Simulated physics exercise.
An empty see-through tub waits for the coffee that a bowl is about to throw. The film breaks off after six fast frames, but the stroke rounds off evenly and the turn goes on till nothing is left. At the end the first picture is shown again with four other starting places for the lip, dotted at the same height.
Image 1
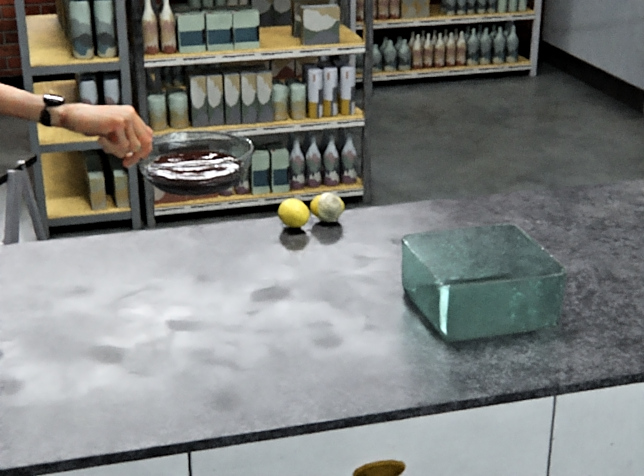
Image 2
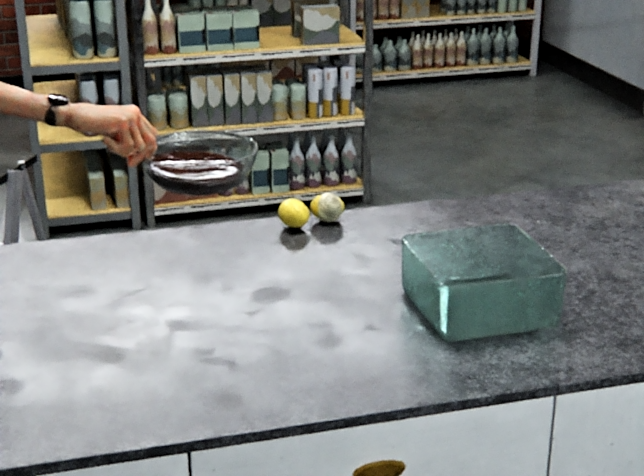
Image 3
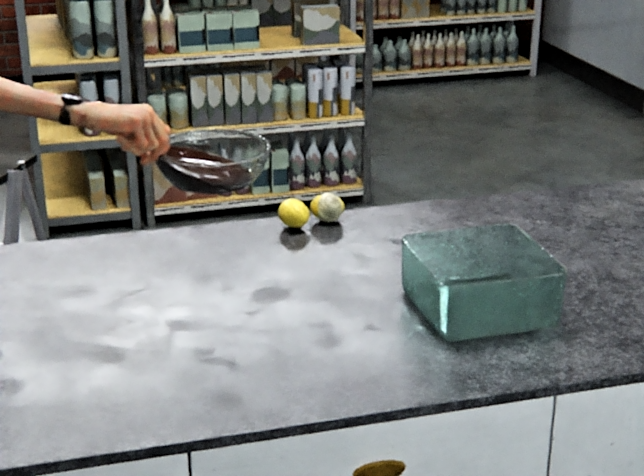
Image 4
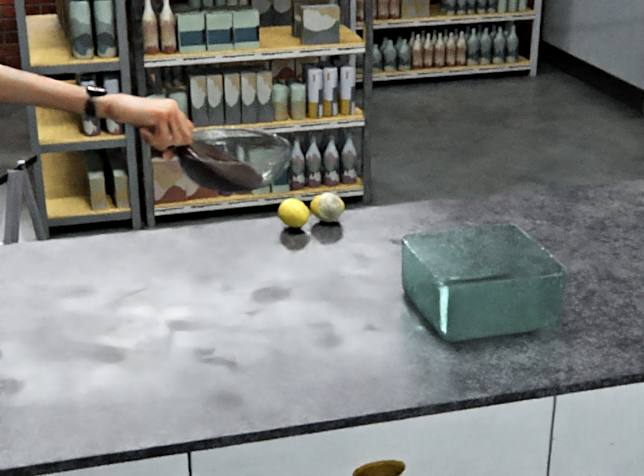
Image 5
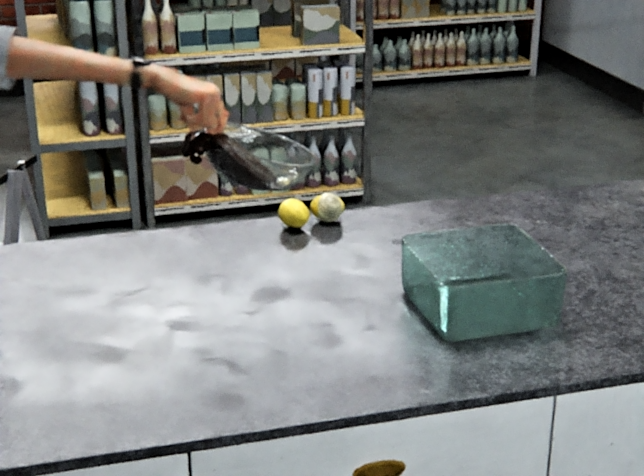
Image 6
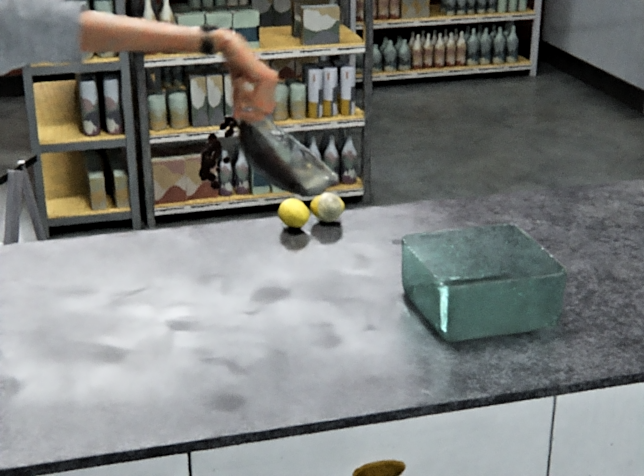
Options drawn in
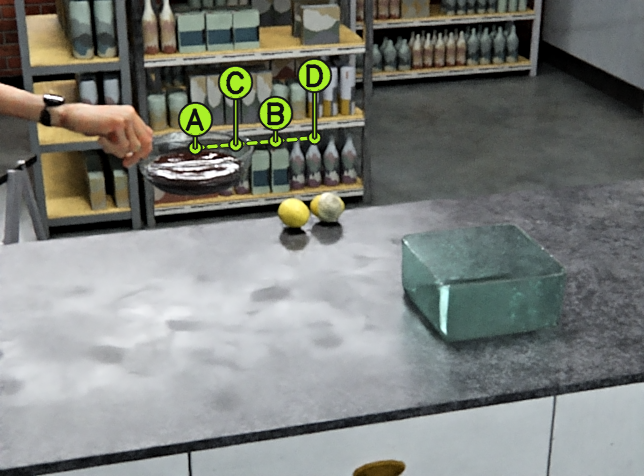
In this clip, a hand holds a glass bowl of dark liquid above a gray counter with a greenish see-through tub, then moves it right and tilts it steeply as dark liquid comes over the rim in blobs.
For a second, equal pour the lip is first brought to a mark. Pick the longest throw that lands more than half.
Use dot B.
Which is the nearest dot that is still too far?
C.
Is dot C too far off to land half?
Yes, it does.
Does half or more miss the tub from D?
No, not at all.
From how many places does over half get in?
Two of the four.
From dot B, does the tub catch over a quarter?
Yes.
In lime, A at (195, 147); B at (275, 141); C at (235, 144); D at (314, 137).
Choosing A, about 4 % lands in the tub, 93 % falls short and 3 % goes beside or beyond.
Choosing B, about 62 % lands in the tub, 24 % falls short and 14 % goes beside or beyond.
Choosing C, about 30 % lands in the tub, 61 % falls short and 8 % goes beside or beyond.
Choosing D, about 82 % lands in the tub, 15 % falls short and 3 % goes beside or beyond.
